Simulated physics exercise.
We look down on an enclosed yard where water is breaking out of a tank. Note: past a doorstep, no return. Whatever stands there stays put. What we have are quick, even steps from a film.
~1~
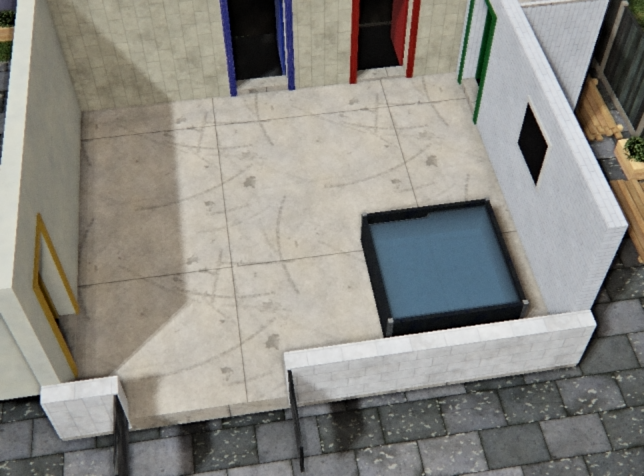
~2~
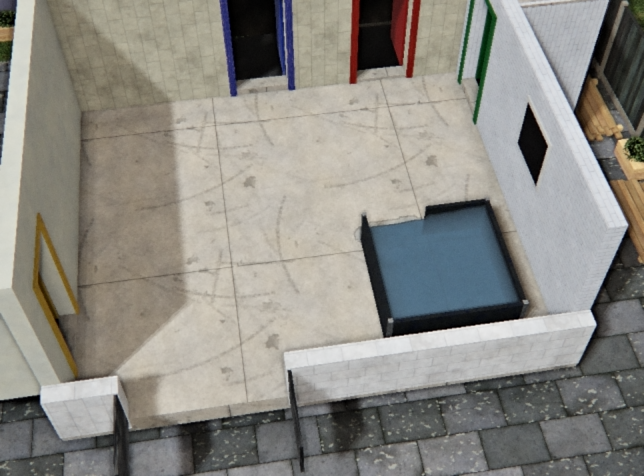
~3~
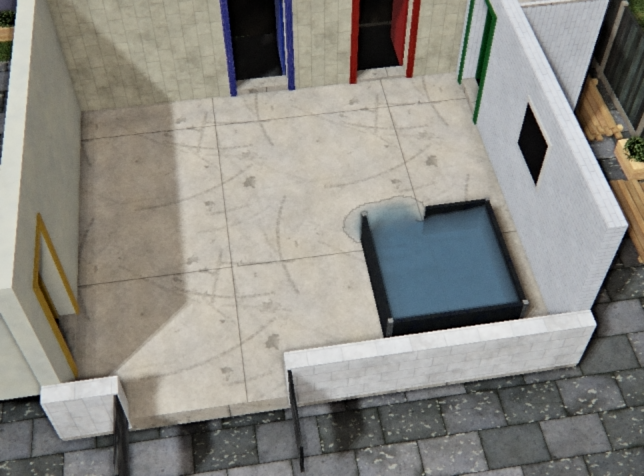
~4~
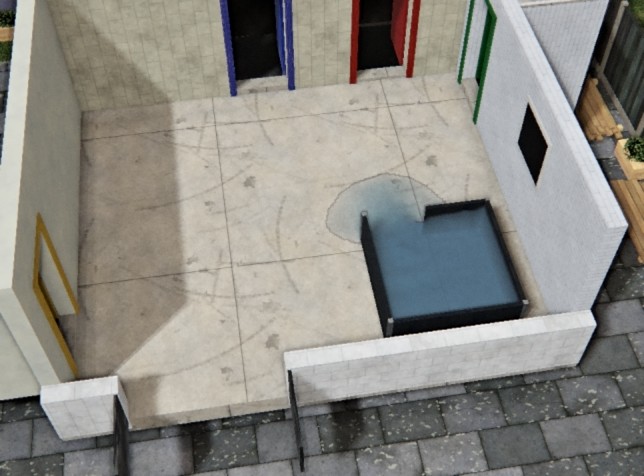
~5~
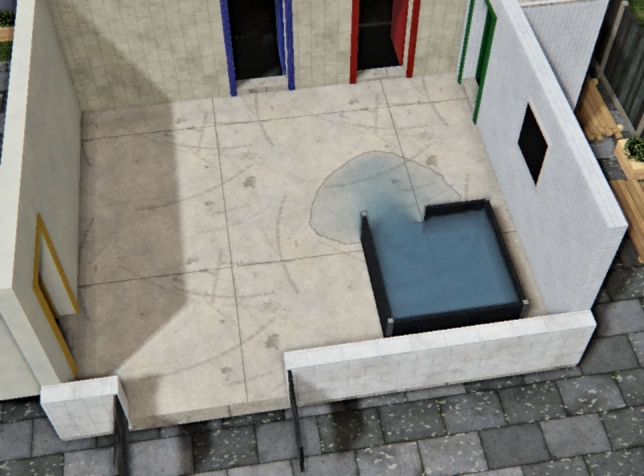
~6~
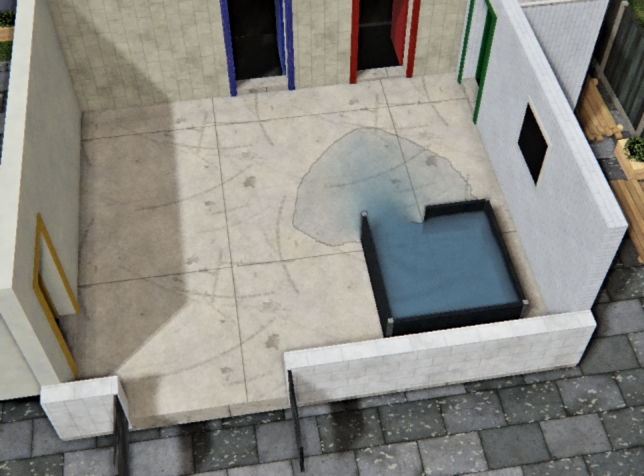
To begin with, a square, dark-walled tank of blue water sits whole and still in an enclosed yard, near the low front wall. Then a gap opens in the tank's far side, and water pours out through it, spreading across the pale floor in a steadily widening, rounded sheet.
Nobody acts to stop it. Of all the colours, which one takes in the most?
The red one.
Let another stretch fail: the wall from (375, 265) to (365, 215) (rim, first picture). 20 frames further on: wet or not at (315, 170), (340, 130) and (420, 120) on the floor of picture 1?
Untouched, untouched, untouched.
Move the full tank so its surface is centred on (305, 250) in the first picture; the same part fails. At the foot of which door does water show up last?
That would be the one in yellow.
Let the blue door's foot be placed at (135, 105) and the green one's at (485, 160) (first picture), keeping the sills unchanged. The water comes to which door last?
It's the yellow one.
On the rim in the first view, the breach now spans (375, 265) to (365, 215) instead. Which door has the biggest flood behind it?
The door marked yellow.
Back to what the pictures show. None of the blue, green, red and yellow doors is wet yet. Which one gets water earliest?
I'd go with the one in red.
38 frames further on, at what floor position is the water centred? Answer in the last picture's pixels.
I'd point to (330, 185).
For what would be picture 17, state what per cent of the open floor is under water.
I reckon 40 per cent or so.
A moment on, water covers 30 % of the floor; red door wet at the sill, nothing in, blue door not reached, yellow door not reached, green door not reached.
Next, water covers 40 % of the floor; red door some in, blue door wet at the sill, nothing in, yellow door not reached, green door wet at the sill, nothing in.
Then, water covers 45 % of the floor; red door a lot in, blue door a trickle in, yellow door not reached, green door a trickle in.
Later, water covers 60 % of the floor; red door a lot in, blue door a trickle in, yellow door wet at the sill, nothing in, green door a trickle in.
In the end, water covers 90 % of the floor; red door a lot in, blue door a trickle in, yellow door wet at the sill, nothing in, green door a trickle in; the red door has let in the most.
